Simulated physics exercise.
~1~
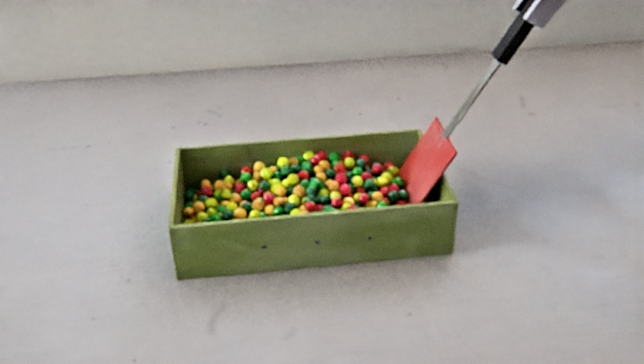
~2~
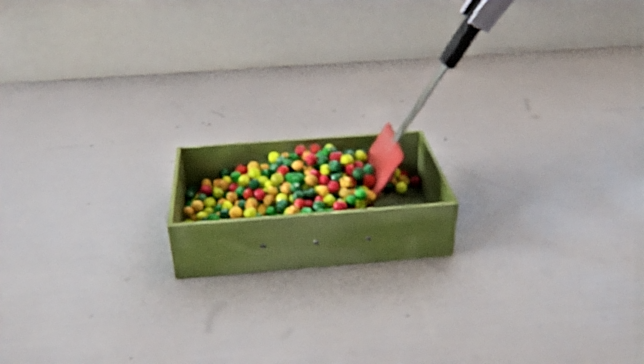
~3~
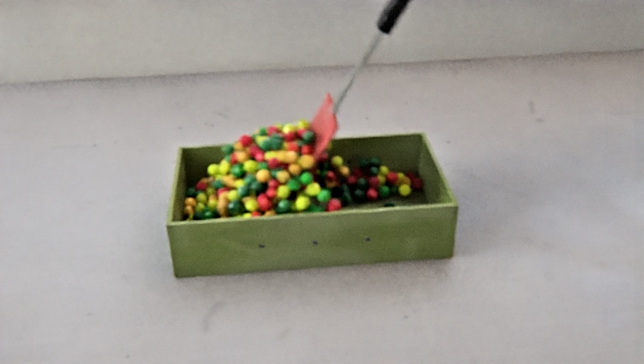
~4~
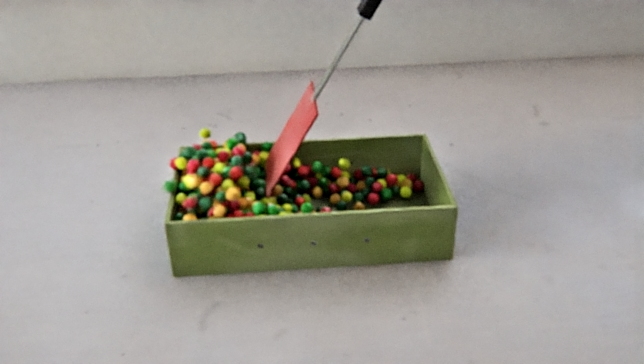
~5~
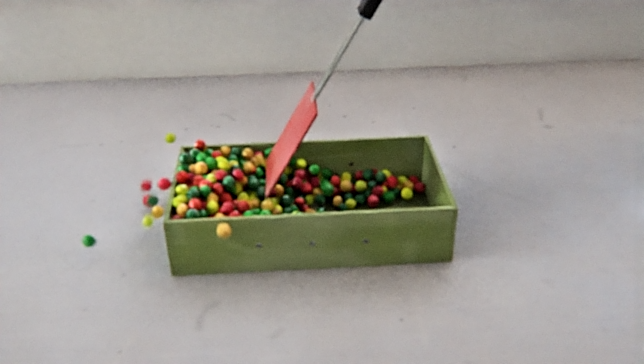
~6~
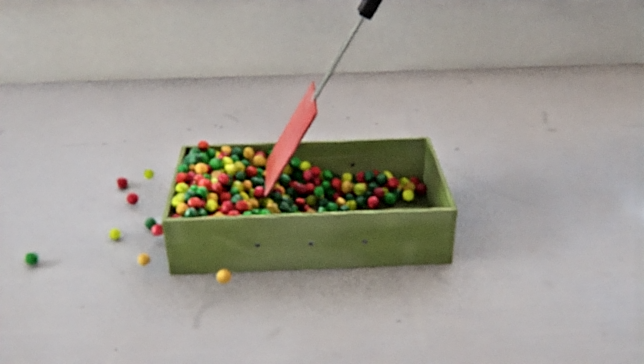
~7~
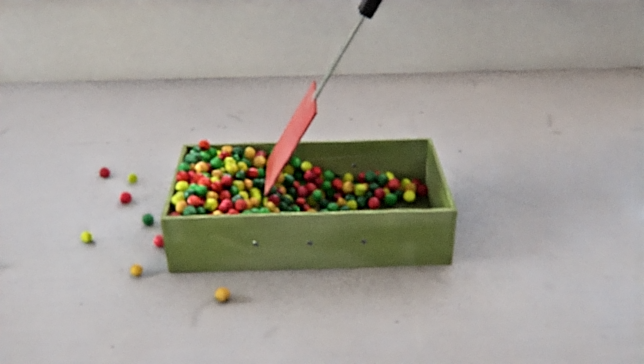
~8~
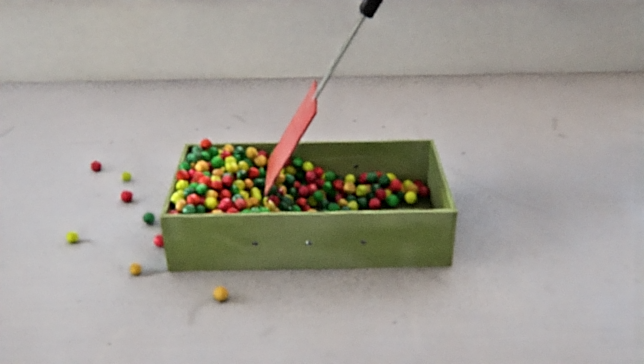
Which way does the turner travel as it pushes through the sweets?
The turner travels to the left, going from the right end of the trough towards the left part before it stops.
